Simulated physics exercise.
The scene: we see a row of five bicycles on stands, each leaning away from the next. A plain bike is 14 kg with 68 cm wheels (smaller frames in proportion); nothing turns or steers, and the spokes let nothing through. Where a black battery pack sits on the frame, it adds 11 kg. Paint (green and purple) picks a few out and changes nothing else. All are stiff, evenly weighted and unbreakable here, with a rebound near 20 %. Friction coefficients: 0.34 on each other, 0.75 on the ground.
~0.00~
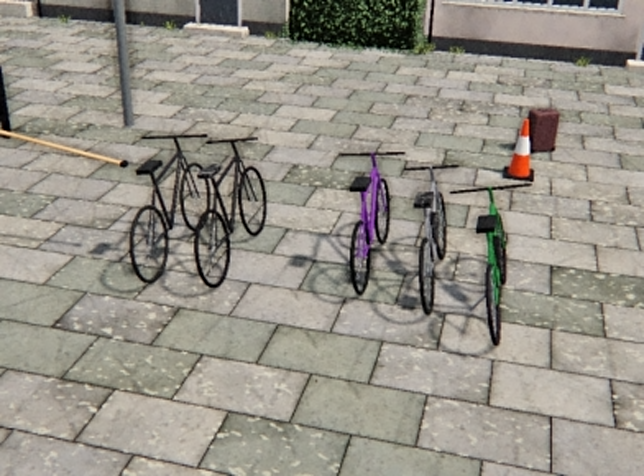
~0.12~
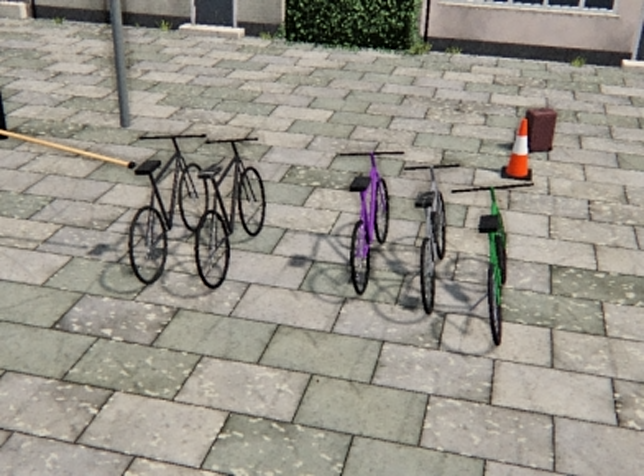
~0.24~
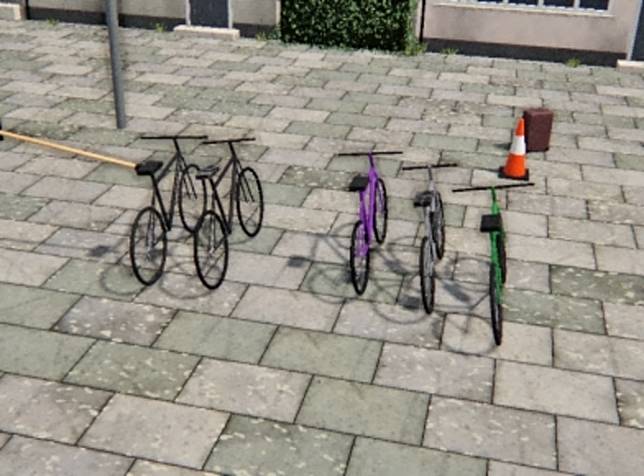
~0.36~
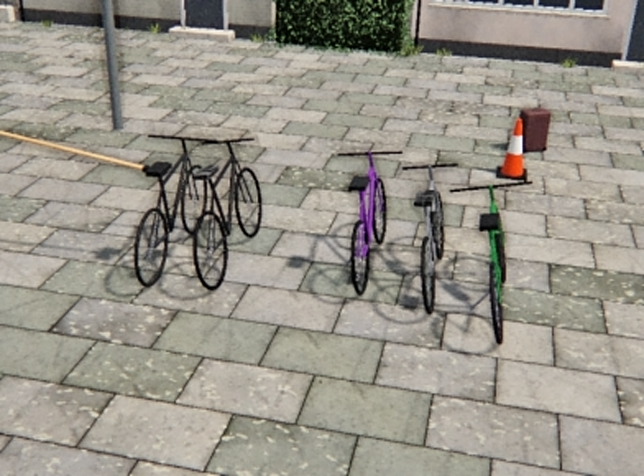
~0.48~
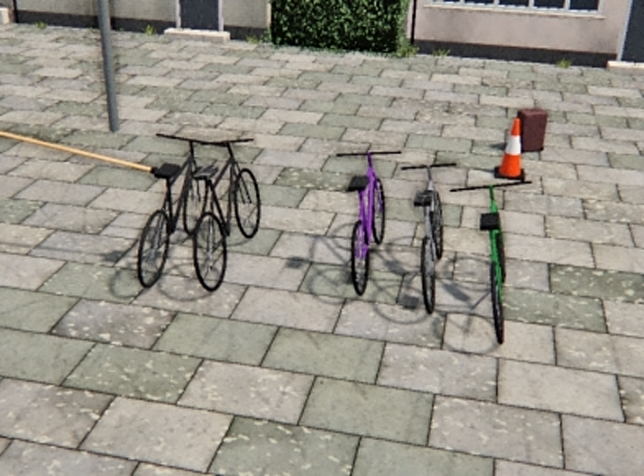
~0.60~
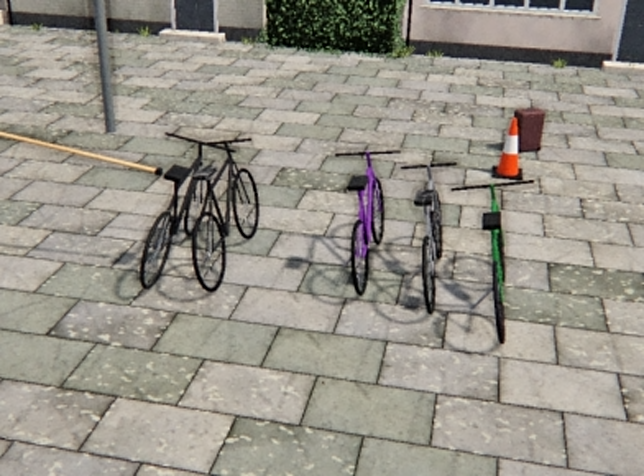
The clip shows five bicycles standing in a row on grey paving, including a purple one and a green one, as a pole from the left reaches the leftmost bicycle and pushes it, leaning it rightward against its neighbour.
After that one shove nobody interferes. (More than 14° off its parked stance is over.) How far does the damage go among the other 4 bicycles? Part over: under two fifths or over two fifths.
The part is less than two fifths.
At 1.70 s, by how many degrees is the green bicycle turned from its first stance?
About 0°.
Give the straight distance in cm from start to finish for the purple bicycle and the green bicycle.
Purple 0, green 0.
After 1.20 s, 1 of the 4 other bicycles over.
At rest (2.5 s), 1 of the 4 other bicycles over; green bicycle unmoved; purple bicycle unmoved. That is 25 per cent. Three left standing. As the last picture would show them, middles, green bicycle near (497, 252), purple bicycle near (367, 214).
